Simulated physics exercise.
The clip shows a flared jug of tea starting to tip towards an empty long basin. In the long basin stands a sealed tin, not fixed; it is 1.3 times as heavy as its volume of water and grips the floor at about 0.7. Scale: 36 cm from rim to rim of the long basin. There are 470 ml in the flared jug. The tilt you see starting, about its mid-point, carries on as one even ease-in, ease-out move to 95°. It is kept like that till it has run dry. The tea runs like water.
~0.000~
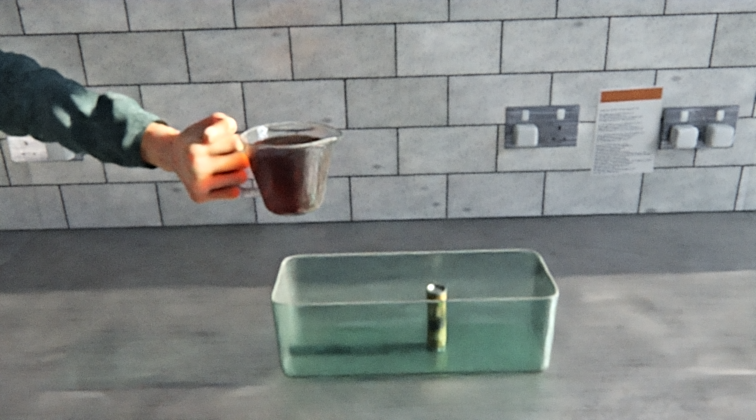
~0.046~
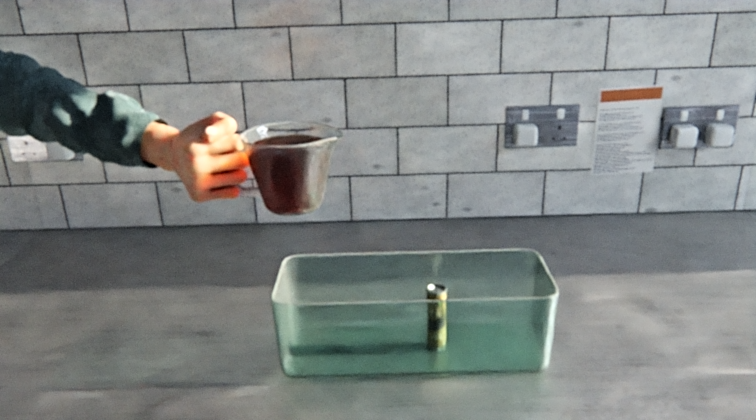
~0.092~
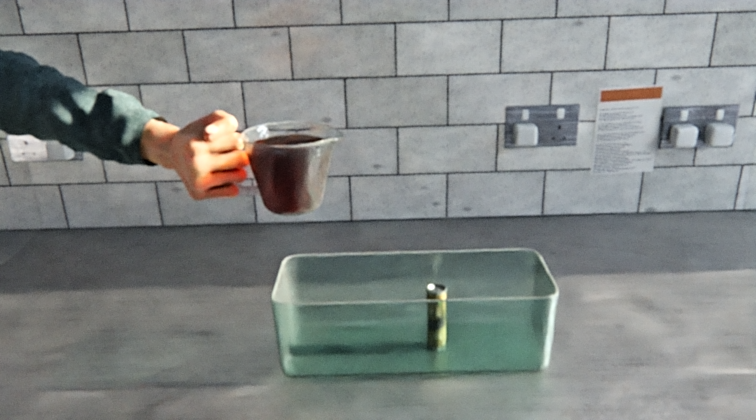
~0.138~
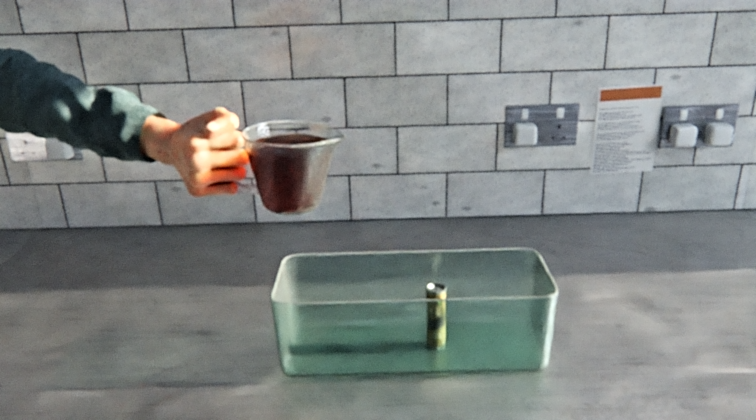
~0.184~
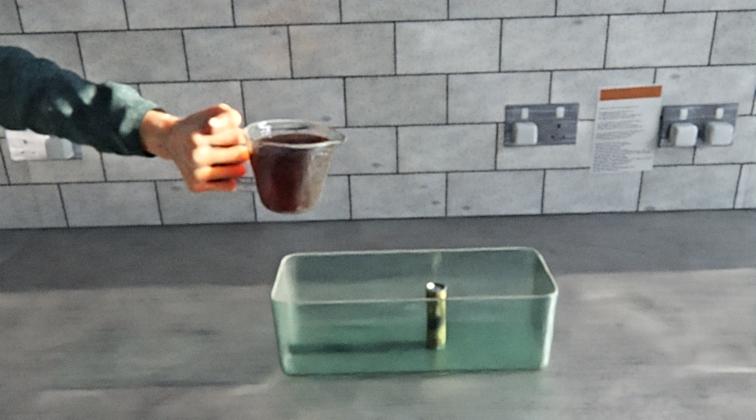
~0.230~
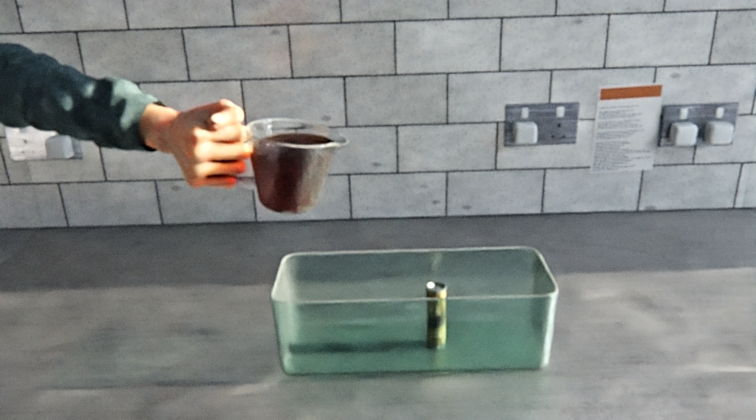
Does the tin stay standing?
The tin remains upright.
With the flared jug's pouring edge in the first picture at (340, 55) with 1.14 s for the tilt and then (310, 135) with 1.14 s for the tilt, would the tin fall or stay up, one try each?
First it falls; then it stays up.
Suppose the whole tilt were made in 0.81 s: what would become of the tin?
Then it keeps standing.
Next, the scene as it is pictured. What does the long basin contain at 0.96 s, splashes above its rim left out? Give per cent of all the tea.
Near 64 in a hundred.
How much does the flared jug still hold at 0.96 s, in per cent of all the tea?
Near 18 in a hundred.
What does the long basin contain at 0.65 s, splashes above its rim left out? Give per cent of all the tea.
About 7 per cent.
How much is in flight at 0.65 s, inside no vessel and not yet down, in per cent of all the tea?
Some 22 per cent.
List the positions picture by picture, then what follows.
In the first picture, tilt 0°; pouring edge (344, 134); surface from (249, 146) to (332, 143); the long basin's rim runs from (278, 280) to (548, 273); the tin's top is at (436, 291).
In the second picture, tilt 0°; pouring edge (344, 134); surface from (249, 145) to (332, 143).
In the third picture, tilt 2°; pouring edge (345, 135); surface from (249, 144) to (333, 143).
In the fourth picture, tilt 3°; pouring edge (346, 136); surface from (250, 143) to (333, 143).
In the fifth picture, tilt 6°; pouring edge (347, 138); surface from (251, 144) to (335, 143).
In the sixth picture, tilt 9°; pouring edge (349, 141); surface from (253, 144) to (337, 143).
Then, 0.65 s in, the tilt is 58° and 71 per cent is still to pour; the tin stands where it began.
Then, 0.96 s in, the tilt is 89° and 17 per cent is still to pour; the tin stands where it began.
Then, 1.29 s in, the tilt is 95° and 1 per cent is still to pour; the tin stands where it began.
Then, 1.64 s in, the tilt is 95° and 0 per cent is still to pour; the tin stands where it began.
Finally, the tin stands where it began.
